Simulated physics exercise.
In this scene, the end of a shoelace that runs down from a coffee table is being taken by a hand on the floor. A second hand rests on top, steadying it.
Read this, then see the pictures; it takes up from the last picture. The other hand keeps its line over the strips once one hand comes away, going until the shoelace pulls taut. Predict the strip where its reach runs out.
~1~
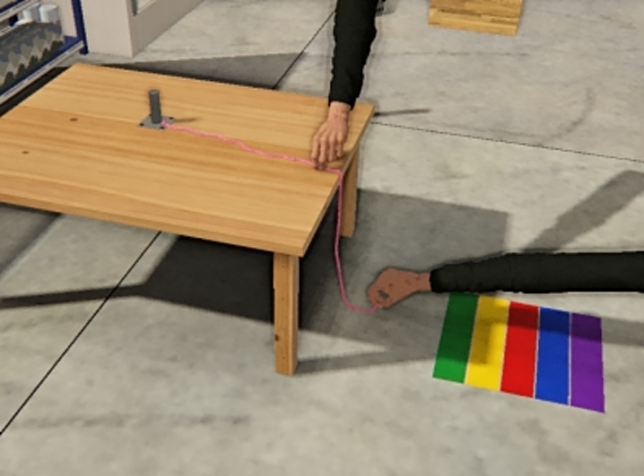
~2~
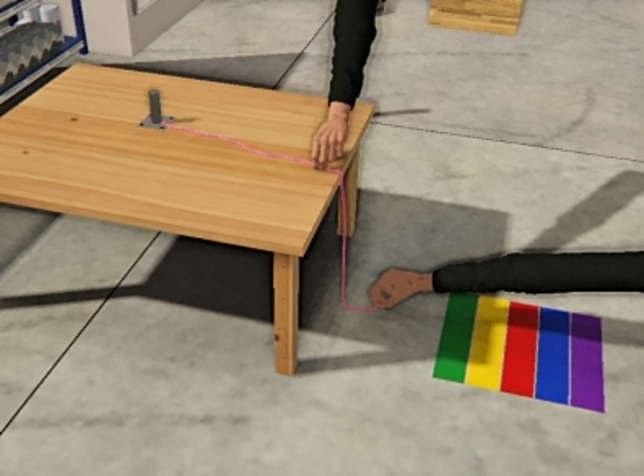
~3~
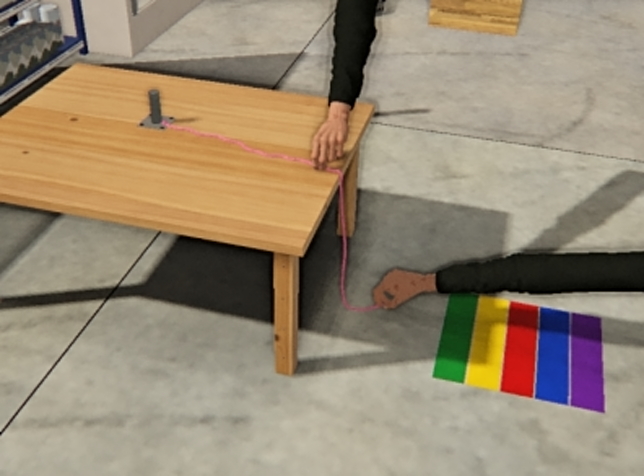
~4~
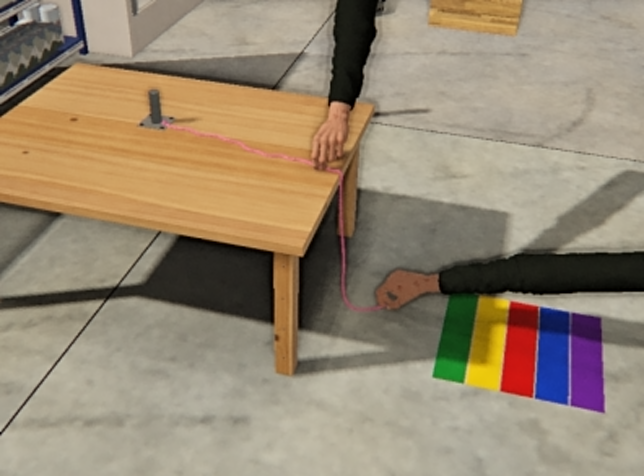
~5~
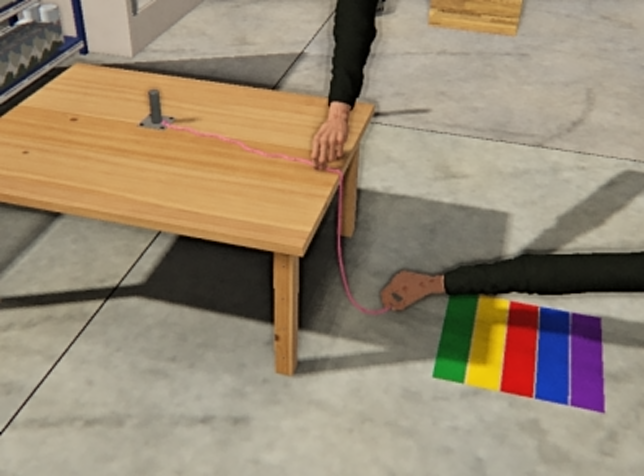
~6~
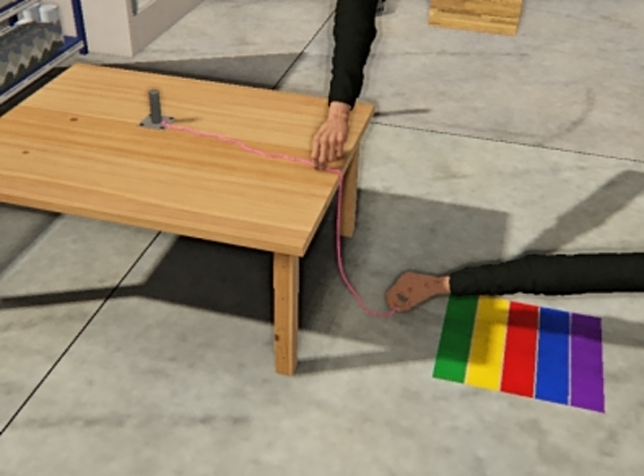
Its reach runs out at the yellow strip.
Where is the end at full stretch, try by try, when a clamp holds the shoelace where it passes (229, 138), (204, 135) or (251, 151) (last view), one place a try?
For the three tries you'd see (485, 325), (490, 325) and (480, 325).
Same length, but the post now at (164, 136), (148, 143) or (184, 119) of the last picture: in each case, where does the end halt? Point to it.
First (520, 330), then (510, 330), then (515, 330).
A little later, end near (439, 316); short of the strips.
Next, end near (471, 322); over green.
When it is tight, end near (491, 325); over yellow. It gets as far as the yellow strip.
